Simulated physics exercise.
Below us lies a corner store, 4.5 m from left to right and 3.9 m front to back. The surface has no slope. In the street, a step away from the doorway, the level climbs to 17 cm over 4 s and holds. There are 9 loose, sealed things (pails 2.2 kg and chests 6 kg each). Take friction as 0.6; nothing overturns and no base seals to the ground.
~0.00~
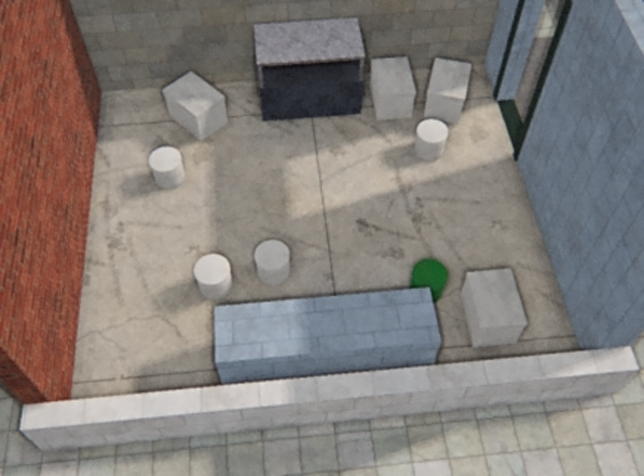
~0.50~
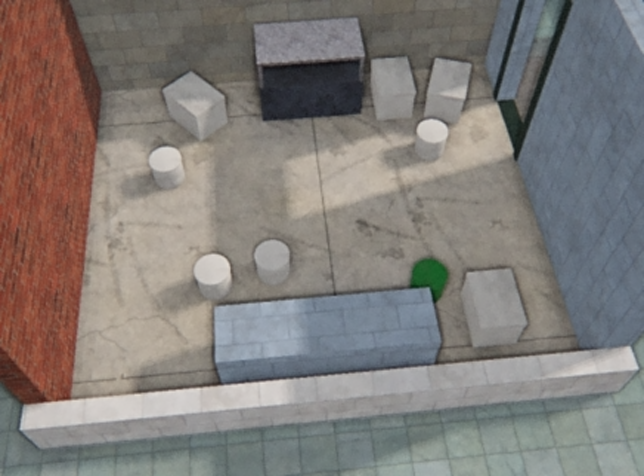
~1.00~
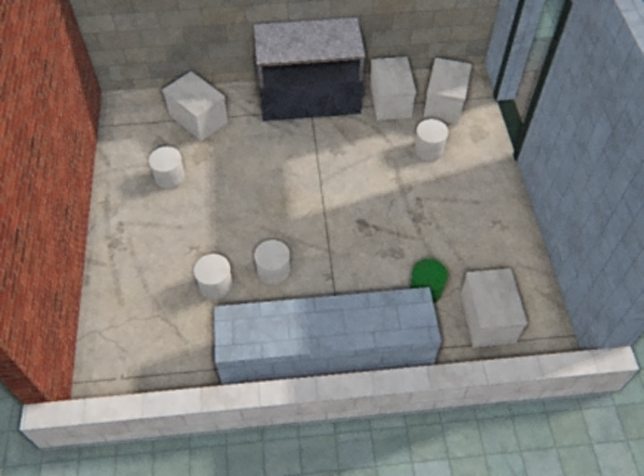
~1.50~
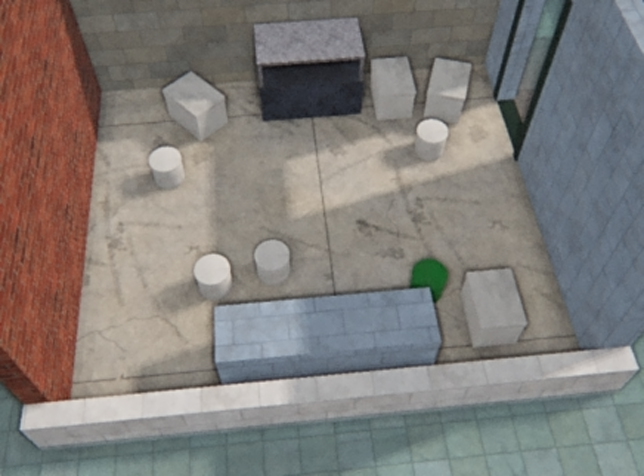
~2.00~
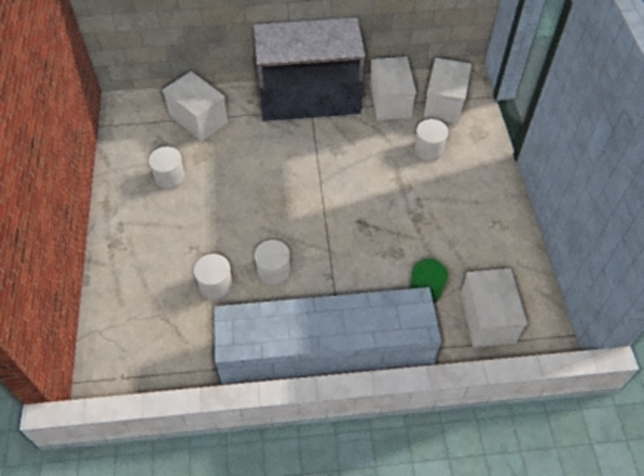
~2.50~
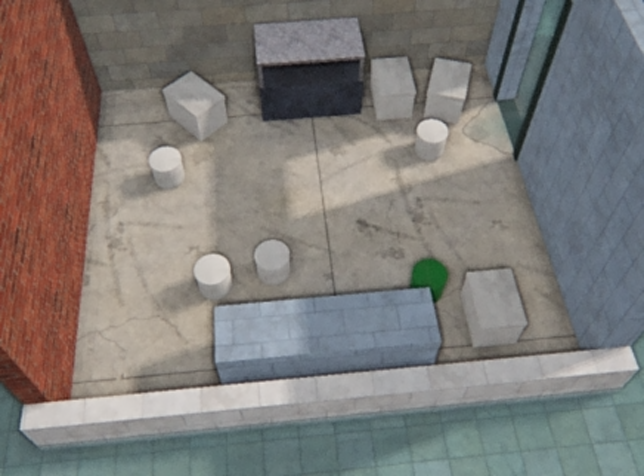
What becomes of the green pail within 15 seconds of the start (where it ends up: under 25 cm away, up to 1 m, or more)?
Green pail moves a short way.
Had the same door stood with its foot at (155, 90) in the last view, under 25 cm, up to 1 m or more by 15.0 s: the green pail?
In that case the green pail travels far.
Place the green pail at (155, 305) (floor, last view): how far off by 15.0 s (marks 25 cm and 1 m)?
It is nudged along.
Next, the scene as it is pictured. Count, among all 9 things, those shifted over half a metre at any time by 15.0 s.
That makes 7.
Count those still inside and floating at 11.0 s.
8 of them.
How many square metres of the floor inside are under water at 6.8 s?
Some 11.0 m2.
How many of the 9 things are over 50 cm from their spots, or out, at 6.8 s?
1 of them.
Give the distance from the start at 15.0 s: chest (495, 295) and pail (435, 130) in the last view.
In that order: 10 cm, 350 cm.
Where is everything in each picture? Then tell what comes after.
The green pail at (430, 274) rests on the ground; water covers 0.0 m2; 0 of 9 have shifted, in the first picture.
The green pail at (430, 274) rests on the ground; 0.0 m2 under water; 0 of 9 have shifted, in the second picture.
The green pail at (430, 274), on the bottom; water covers 0.0 m2; 0 of 9 have shifted, in the third picture.
The green pail at (430, 274), on the bottom; 0.0 m2 under water; 0 of 9 have shifted, in the fourth picture.
The green pail at (430, 274) rests on the ground; water covers 0.0 m2; 0 of 9 have shifted, in the fifth picture.
The green pail at (430, 274), on the bottom; 0.2 m2 under water; 0 of 9 have shifted, in the sixth picture.
After 3.5 s the green pail is near (430, 274), 0.0 m from its start, aground; 0 afloat.
After 6.8 s the green pail is near (430, 274), 0.0 m from its start, aground; 2 afloat.
After 11.0 s the green pail is near (448, 271), 0.2 m from its start, afloat; 8 afloat.
After 15.0 s the green pail is near (500, 249), 0.7 m from its start, afloat; 9 afloat.
